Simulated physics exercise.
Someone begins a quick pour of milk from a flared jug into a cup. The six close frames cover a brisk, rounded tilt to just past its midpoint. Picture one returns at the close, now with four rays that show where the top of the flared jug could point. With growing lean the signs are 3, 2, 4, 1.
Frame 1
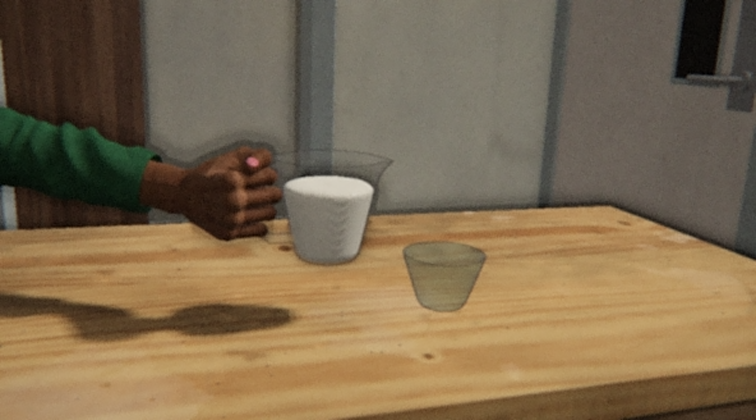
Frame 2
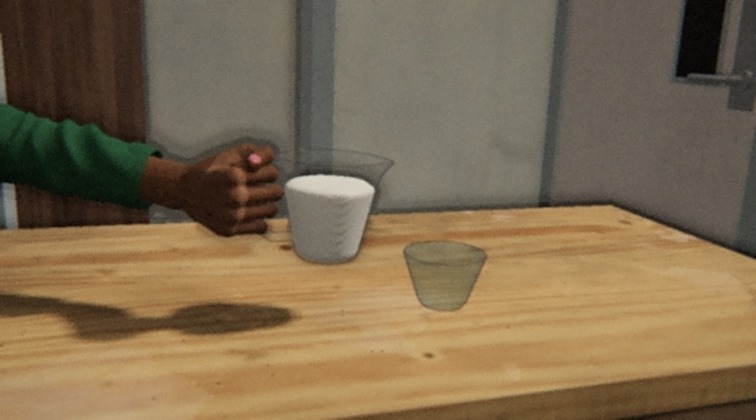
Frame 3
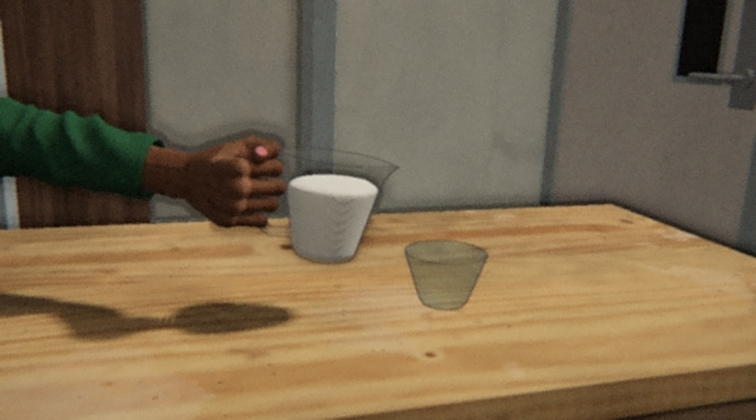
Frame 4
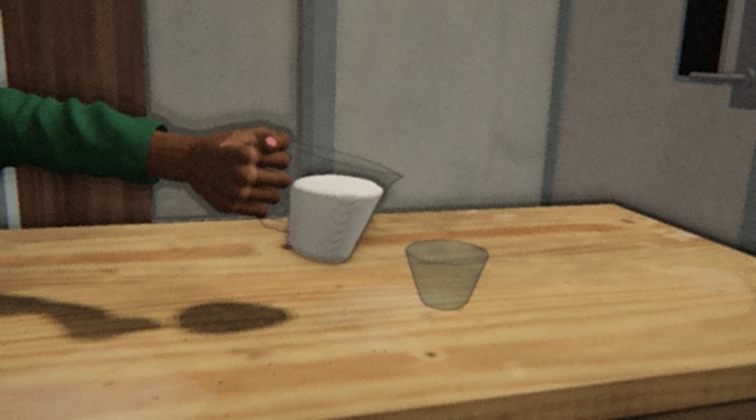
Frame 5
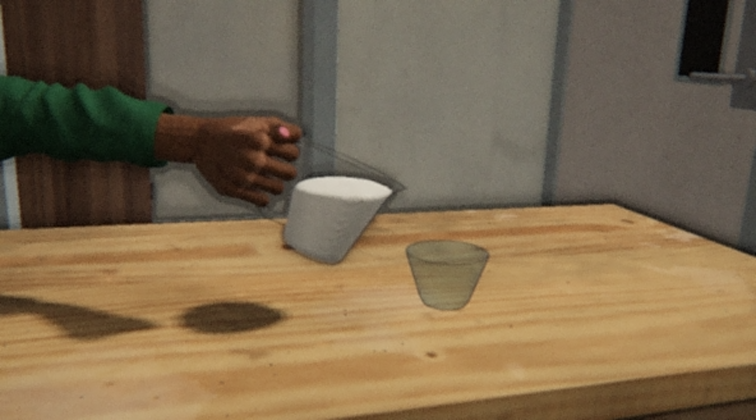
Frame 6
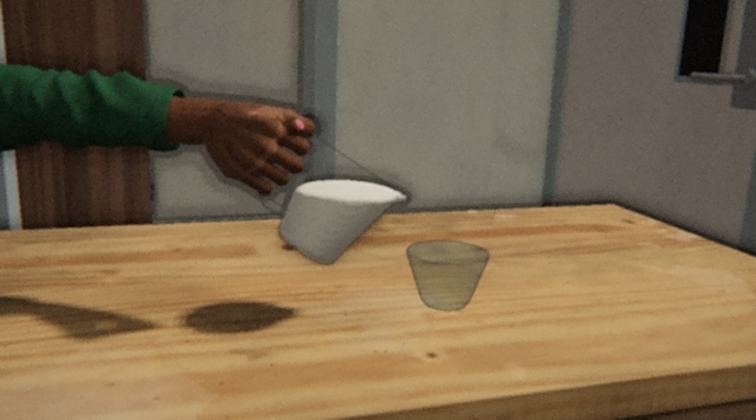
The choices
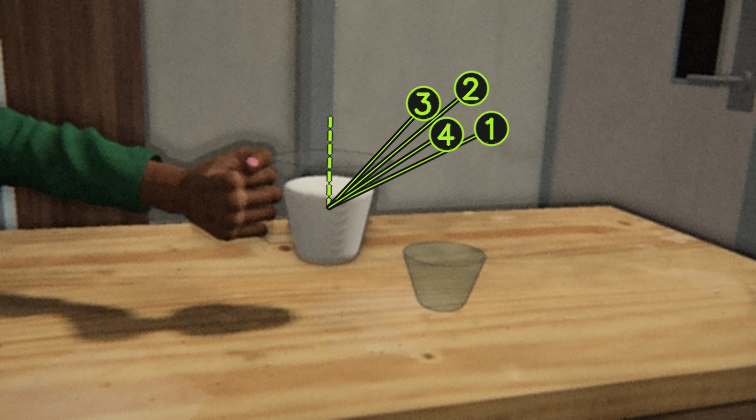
On a light wooden table against a grey panelled wall, a clear flared jug of milk stands upright beside a small empty-looking cup. A hand in a green sleeve, at the jug's left, rises and shifts right as the jug tilts steadily rightward, the milk sliding up to its lip.
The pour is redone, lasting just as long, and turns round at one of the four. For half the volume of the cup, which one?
Choose 2.
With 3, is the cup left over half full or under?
Under.
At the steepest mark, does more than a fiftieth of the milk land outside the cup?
Yes.
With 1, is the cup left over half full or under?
Over half.
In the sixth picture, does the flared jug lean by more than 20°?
Yes.
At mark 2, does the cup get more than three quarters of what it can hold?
No, less.
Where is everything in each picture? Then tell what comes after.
Upright, lip at (391, 160); rim of the cup round (444, 253); nothing has left yet, in the first frame.
Upright, lip at (393, 161); nothing has left yet, in the second frame.
Tipped about 7°, lip at (397, 166); nothing has left yet, in the third frame.
Tipped about 14°, lip at (402, 175); nothing has left yet, in the fourth frame.
Tipped about 23°, lip at (405, 187); nothing has left yet, in the fifth frame.
Tipped about 33°, lip at (407, 200); nothing has left yet, in the sixth frame.
In lime, 1 at (476, 135); 2 at (457, 99); 3 at (413, 117); 4 at (430, 141).
With 1, the cup ends with about 77 % of what it can hold; 16 % of the milk is spilt.
With 2, the cup ends with about 53 % of what it can hold.
With 3, the cup ends with about 31 % of what it can hold.
With 4, the cup ends with about 70 % of what it can hold; 5 % of the milk is spilt.
